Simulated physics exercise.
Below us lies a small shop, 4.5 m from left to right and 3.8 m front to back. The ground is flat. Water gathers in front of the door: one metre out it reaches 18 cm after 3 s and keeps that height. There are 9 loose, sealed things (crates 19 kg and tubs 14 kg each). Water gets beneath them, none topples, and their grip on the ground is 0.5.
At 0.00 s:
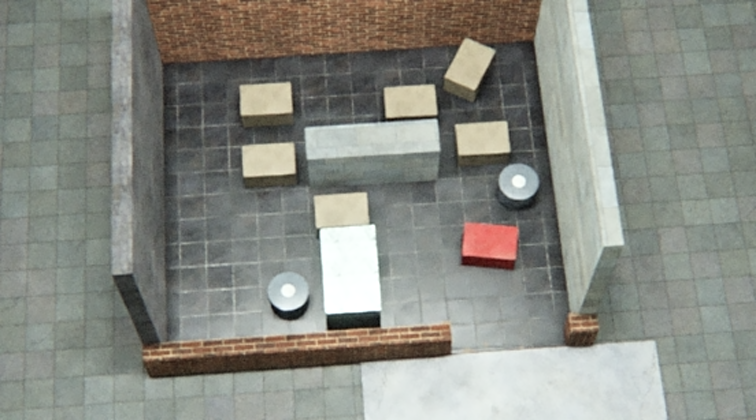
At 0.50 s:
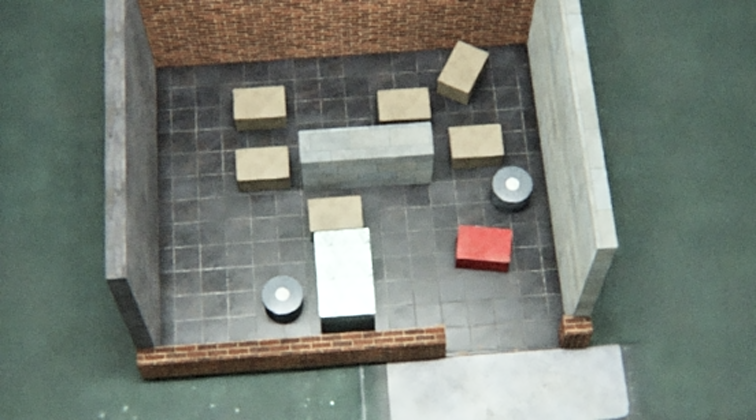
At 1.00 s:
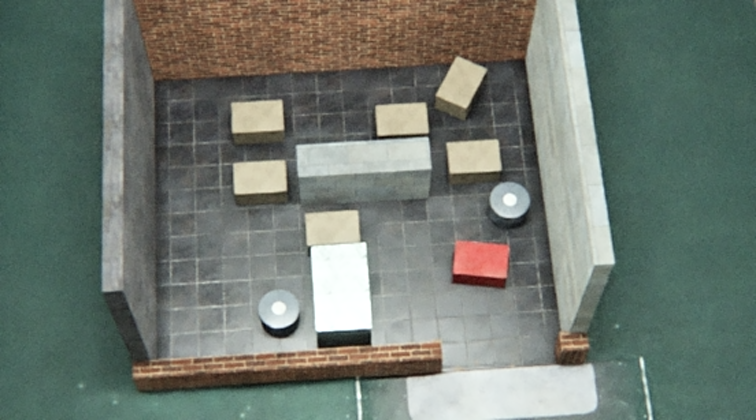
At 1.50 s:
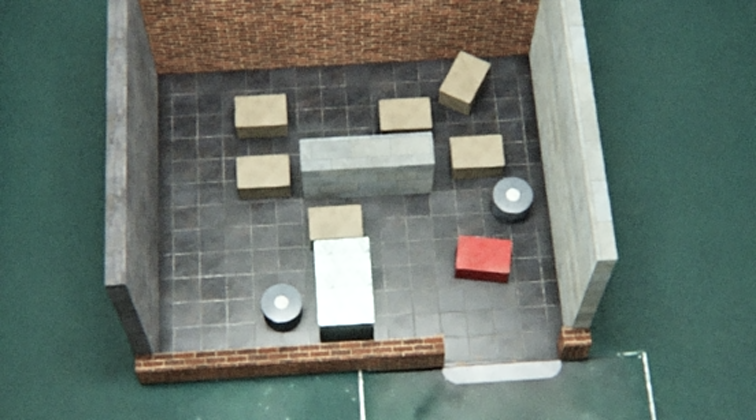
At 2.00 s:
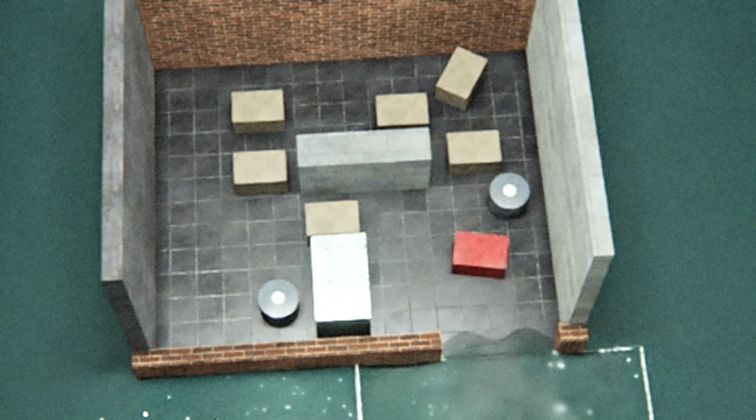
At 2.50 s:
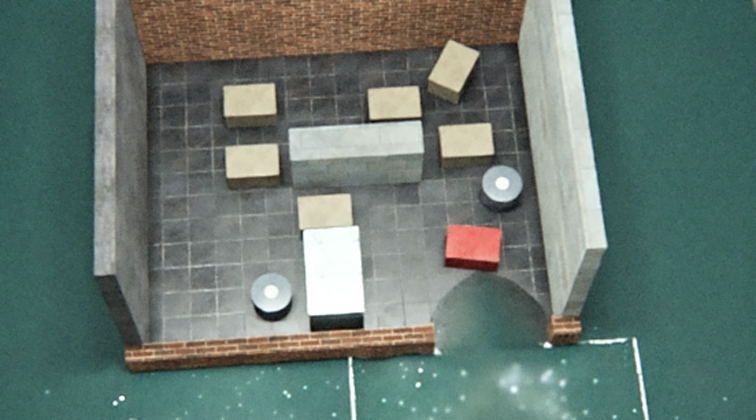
At first, a small roofless shop with brick and grey walls holds tan boxes, a red crate and two round tubs on a dark tiled floor. The paving outside gives way to green ground, and the pale slab at the doorway shrinks away. Then water creeps in through the opening, while everything inside stays put.
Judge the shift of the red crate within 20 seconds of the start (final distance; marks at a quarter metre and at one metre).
Red crate ends far away.
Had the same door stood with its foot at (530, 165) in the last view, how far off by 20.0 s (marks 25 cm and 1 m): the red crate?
In that case the red crate slides a little.
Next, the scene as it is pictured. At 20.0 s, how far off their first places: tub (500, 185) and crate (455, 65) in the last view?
In that order: 250 cm, 250 cm.
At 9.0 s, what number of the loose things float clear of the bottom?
At that moment 3.
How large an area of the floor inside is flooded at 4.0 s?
Roughly 3.5 m2.
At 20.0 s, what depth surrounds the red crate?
About 16 cm.
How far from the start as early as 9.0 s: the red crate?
Roughly 150 cm by then.
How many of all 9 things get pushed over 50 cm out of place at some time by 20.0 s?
That makes 8.
After 4.0 s the red crate is near (471, 211), 0.4 m from its start, aground; 0 afloat.
After 9.0 s the red crate is near (438, 119), 1.6 m from its start, afloat; 3 afloat.
After 16.0 s the red crate is near (214, 158), 3.1 m from its start, afloat; 9 afloat.
After 20.0 s the red crate is near (218, 172), 3.0 m from its start, afloat; 9 afloat.
